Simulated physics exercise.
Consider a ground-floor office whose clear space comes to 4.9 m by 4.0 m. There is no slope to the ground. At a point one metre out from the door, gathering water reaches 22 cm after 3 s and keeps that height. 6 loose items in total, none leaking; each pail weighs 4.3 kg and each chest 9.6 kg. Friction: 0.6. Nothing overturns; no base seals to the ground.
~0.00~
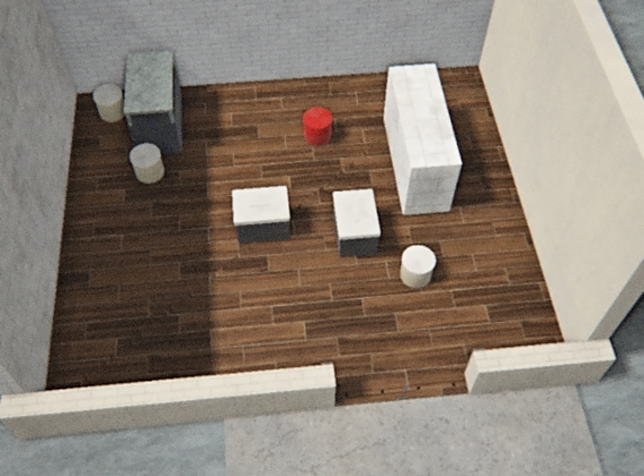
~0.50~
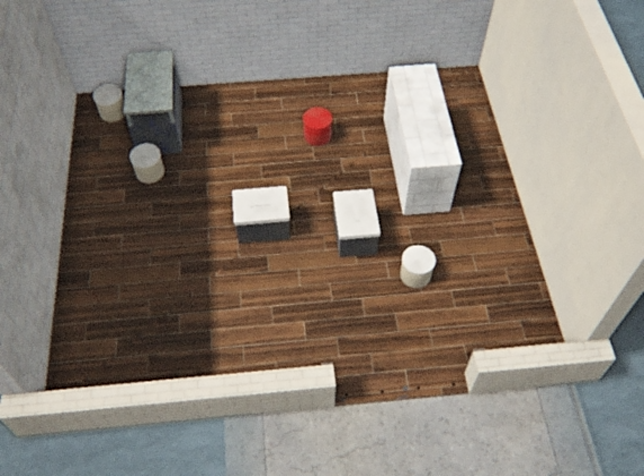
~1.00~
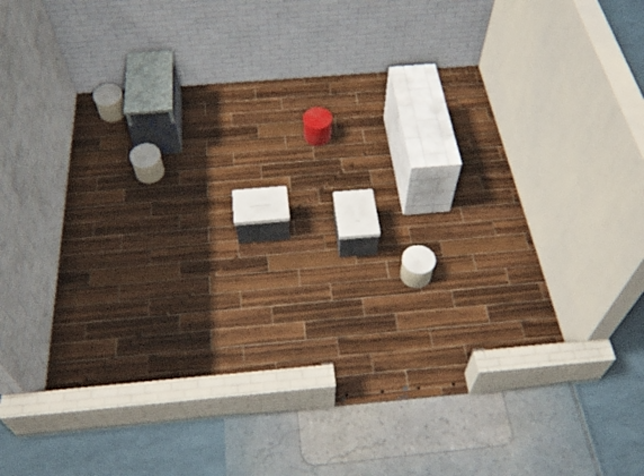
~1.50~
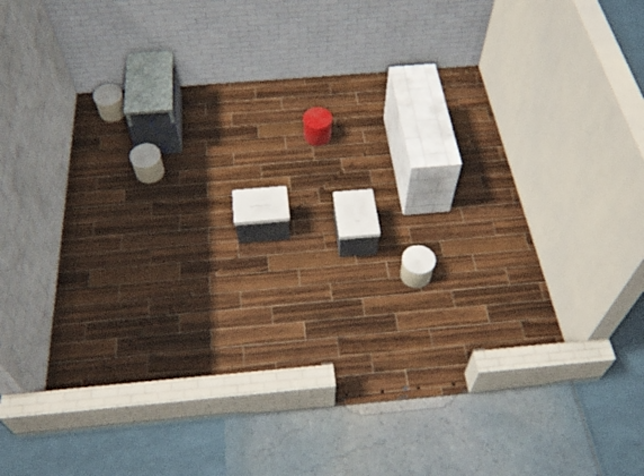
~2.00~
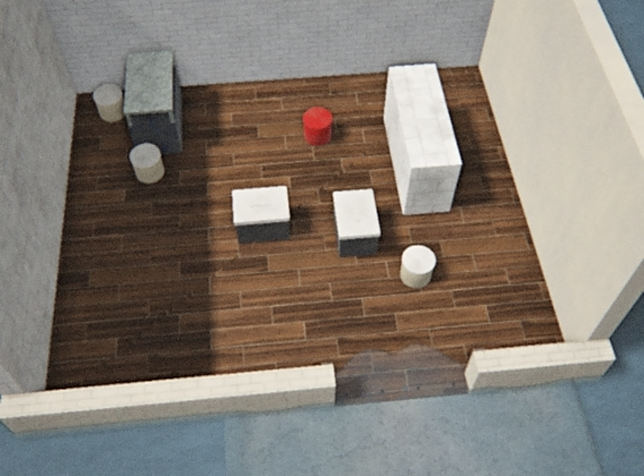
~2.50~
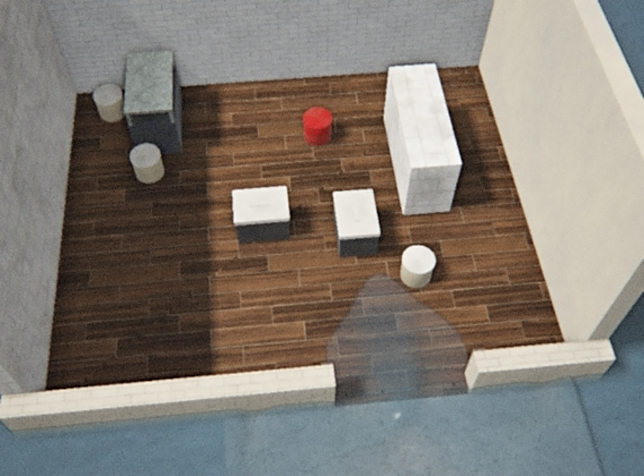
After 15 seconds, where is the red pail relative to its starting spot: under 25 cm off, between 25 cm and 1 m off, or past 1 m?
Final distance: Above a metre.
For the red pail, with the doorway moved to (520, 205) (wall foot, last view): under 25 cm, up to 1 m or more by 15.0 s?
Outcome - red pail: Short shift.
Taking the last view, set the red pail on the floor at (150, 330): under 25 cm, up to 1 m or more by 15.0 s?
Short answer, it is taken a long way.
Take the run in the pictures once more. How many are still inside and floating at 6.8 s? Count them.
It comes to 3 of them.
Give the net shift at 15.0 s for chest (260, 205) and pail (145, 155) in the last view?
In that order: 120 cm, 200 cm.
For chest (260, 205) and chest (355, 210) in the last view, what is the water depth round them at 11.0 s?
About 8 and 10 cm.
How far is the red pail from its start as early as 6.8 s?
I'd guess some 80 cm by then.
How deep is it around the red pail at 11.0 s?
15 cm, roughly.
After 3.5 s the red pail is near (318, 118), 0.0 m from its start, aground; 0 afloat.
After 6.8 s the red pail is near (289, 70), 0.8 m from its start, afloat; 3 afloat.
After 11.0 s the red pail is near (191, 87), 1.5 m from its start, afloat; 6 afloat.
After 15.0 s the red pail is near (191, 69), 1.6 m from its start, afloat; 6 afloat.
